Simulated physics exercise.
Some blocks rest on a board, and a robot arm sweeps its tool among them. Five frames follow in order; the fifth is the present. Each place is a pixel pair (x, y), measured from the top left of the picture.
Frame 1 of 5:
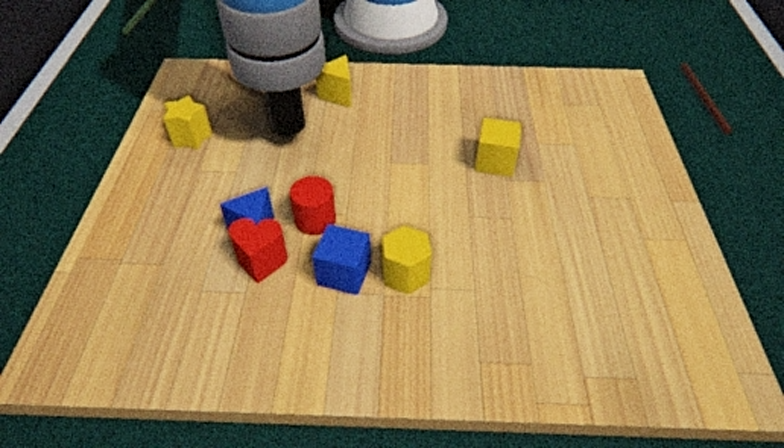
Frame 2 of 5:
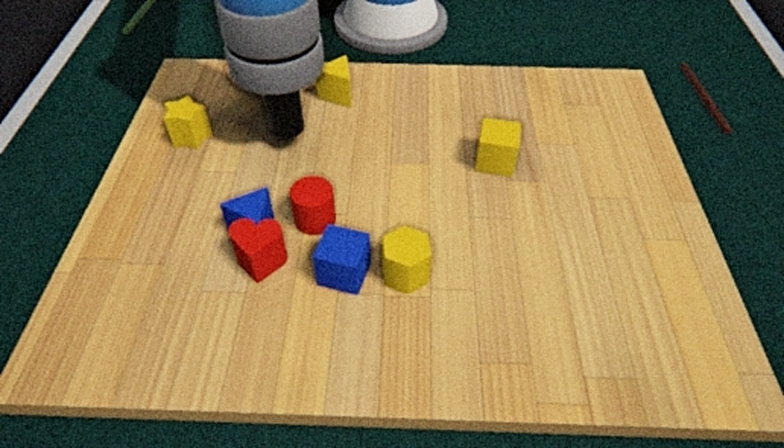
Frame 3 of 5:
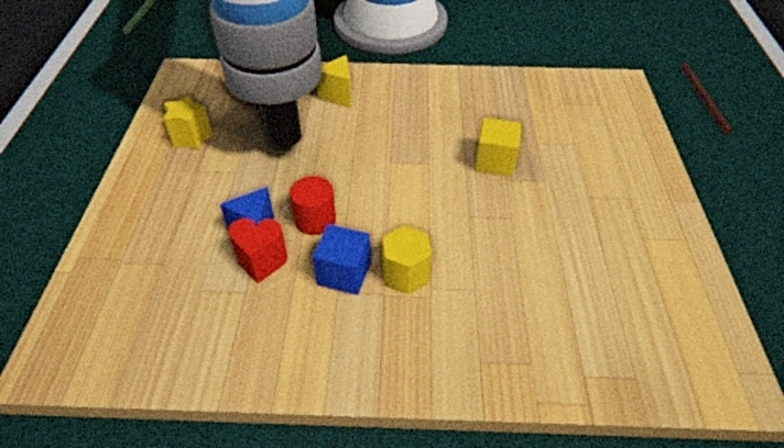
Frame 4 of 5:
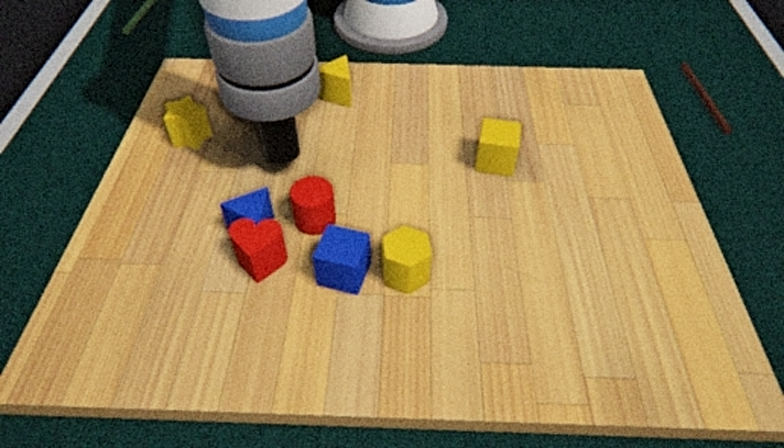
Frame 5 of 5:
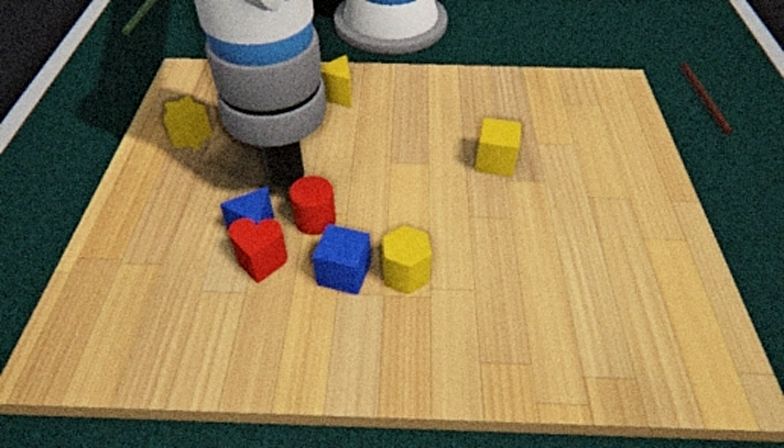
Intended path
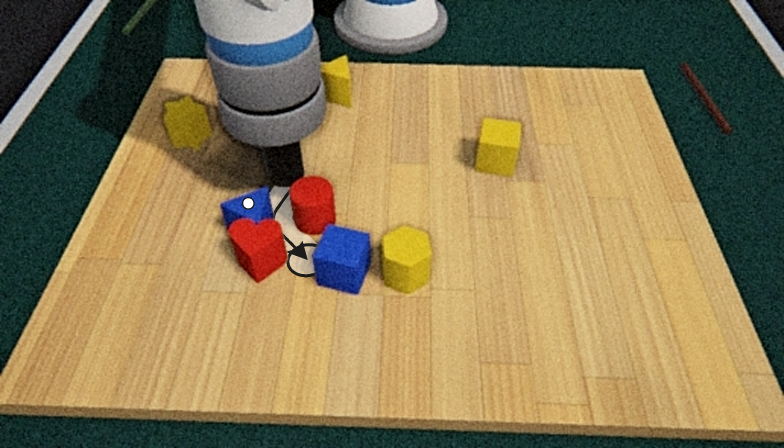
Robot arm slowly moving its black-tipped tool down the wooden board toward red and blue blocks, while all the blocks stay still.
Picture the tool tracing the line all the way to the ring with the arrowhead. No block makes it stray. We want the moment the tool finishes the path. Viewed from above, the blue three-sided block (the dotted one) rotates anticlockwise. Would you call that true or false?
False
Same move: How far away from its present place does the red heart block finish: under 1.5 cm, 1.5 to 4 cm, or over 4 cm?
My estimate: In the 1.5 to 4 cm range.
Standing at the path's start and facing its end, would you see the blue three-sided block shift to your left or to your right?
Measured against the direction from start to end, the blue three-sided block shifts toward the right-hand side.
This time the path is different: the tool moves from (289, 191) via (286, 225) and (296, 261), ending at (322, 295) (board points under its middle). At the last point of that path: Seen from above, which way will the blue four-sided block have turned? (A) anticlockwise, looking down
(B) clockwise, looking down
The correct letter is A.
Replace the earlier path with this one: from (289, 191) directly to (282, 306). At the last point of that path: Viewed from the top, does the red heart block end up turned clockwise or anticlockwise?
It turns round clockwise.
The drawn path runs from (289, 191) by way of (274, 215) and (286, 238) to (308, 260); the dot is on the blue three-sided block.
The first path, step by step. One third of the way, tool (270, 200); blue three-sided block (236, 216); red heart block (247, 244), turned 30° anticlockwise.
Two thirds of the way, tool (283, 223); blue three-sided block (231, 224), turned 40° clockwise; red heart block (241, 252), turned 50° anticlockwise; red disc (317, 191).
At the end, tool (305, 244); blue three-sided block (231, 224), turned 40° clockwise; red heart block (241, 252), turned 50° anticlockwise; red disc (317, 191); blue four-sided block not moved.
